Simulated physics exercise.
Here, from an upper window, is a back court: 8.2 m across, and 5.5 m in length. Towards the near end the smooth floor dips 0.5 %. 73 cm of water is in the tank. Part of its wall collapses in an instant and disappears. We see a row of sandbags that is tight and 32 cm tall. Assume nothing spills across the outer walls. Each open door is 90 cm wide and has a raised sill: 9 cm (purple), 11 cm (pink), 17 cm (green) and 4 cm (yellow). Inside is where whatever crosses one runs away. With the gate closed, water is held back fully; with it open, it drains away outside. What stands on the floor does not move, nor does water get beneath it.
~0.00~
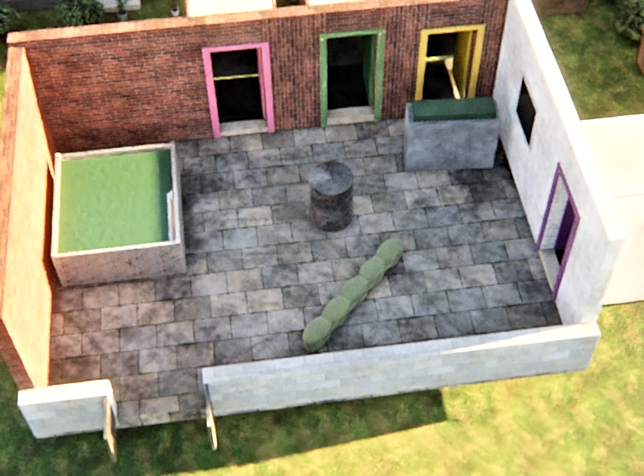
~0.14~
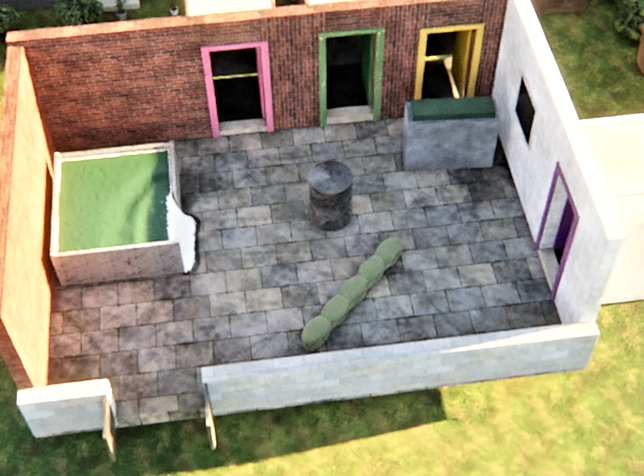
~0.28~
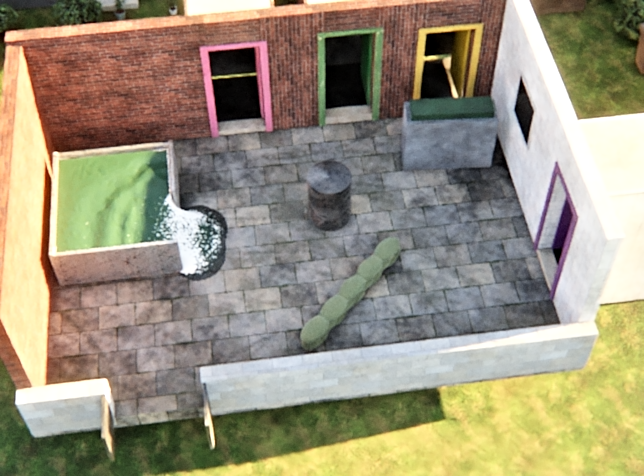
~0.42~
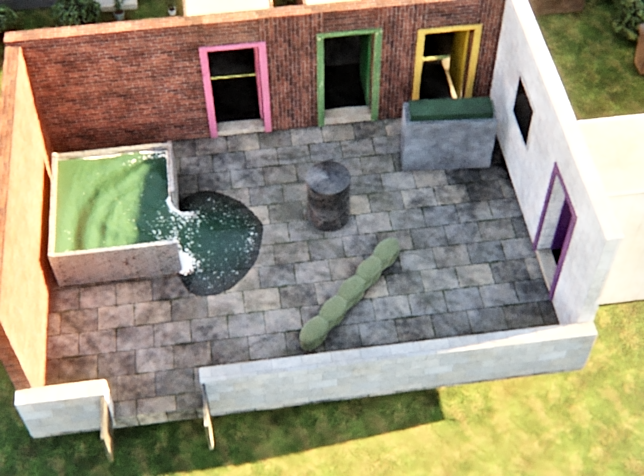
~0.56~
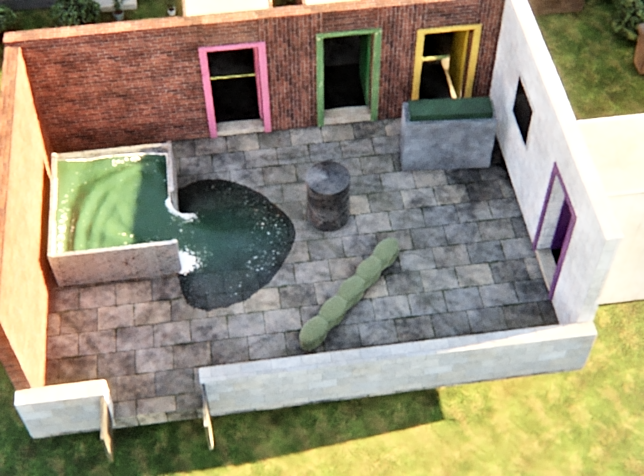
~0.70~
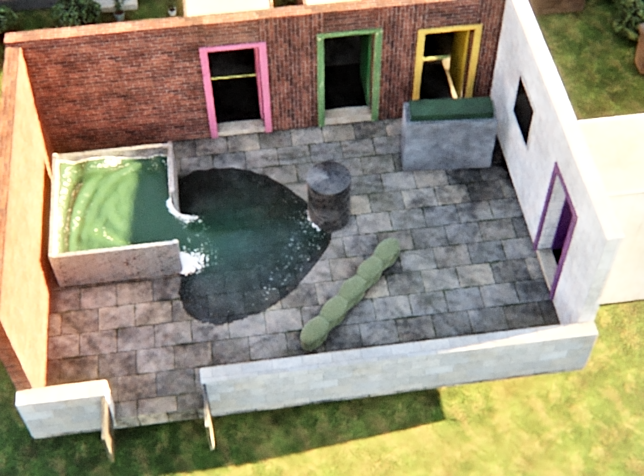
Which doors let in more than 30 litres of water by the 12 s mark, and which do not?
By then, the purple door does not, the pink door does not, the green door does not, the yellow door lets in more than that.
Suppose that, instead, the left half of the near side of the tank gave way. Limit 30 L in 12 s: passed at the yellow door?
In that case, yellow door: Less than that.
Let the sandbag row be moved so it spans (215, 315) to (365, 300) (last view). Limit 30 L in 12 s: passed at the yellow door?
Yellow: Exceeded.
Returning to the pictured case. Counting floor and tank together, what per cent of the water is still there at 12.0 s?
About 90 percent of the water remains.
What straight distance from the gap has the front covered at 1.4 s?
Around 4.8 metres.
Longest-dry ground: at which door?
It would be the purple one.
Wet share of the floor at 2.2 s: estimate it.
About 40 per cent.
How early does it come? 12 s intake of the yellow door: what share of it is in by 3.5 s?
About 5%.
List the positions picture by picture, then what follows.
Still water, 73 cm deep, in the tank at (116, 201), in the first picture.
The front is at (189, 217), 0.6 m from the gap at (178, 236); 0.2 m2 of floor is under water; 73 cm left at the back of the tank, in the second picture.
The front is at (218, 219), 0.9 m from the gap at (177, 236); 0.9 m2 of floor is under water; 73 cm left at the back of the tank, in the third picture.
Water pours out at (176, 238) and has run 1.4 m, to (256, 223); typically 8 cm deep outside, 73 cm at the tank's back, in the fourth picture.
The front is at (286, 222), 1.9 m from the gap at (176, 238); 3.7 m2 of floor is under water; 68 cm left at the back of the tank, in the fifth picture.
Water pours out at (177, 238) and has run 2.5 m, to (325, 240); typically 5 cm deep outside, 62 cm at the tank's back, in the sixth picture.
After 1.4 s water covers 30 % of the floor and is deepest (40 cm) near (371, 260); purple door not reached, pink door 1 cm at the sill, 0 L in, green door not reached, yellow door not reached.
After 2.2 s water covers 40 % of the floor and is deepest (36 cm) near (340, 264); purple door not reached, pink door 2 cm at the sill, 0 L in, green door 19 cm at the sill, 0 L in, yellow door 3 cm at the sill, 0 L in.
After 3.5 s water covers 60 % of the floor and is deepest (24 cm) near (380, 121); purple door not reached, pink door 3 cm at the sill, 0 L in, green door 15 cm at the sill, 3 L in, yellow door 8 cm at the sill, 8 L in.
After 7.0 s water covers 95 % of the floor and is deepest (14 cm) near (540, 322); purple door 6 cm at the sill, 0 L in, pink door 3 cm at the sill, 0 L in, green door 10 cm at the sill, 7 L in, yellow door 11 cm at the sill, 96 L in.
After 12.0 s water covers 95 % of the floor and is deepest (12 cm) near (439, 364); purple door 10 cm at the sill, 0 L in, pink door 5 cm at the sill, 0 L in, green door 5 cm at the sill, 7 L in, yellow door 6 cm at the sill, 148 L in.
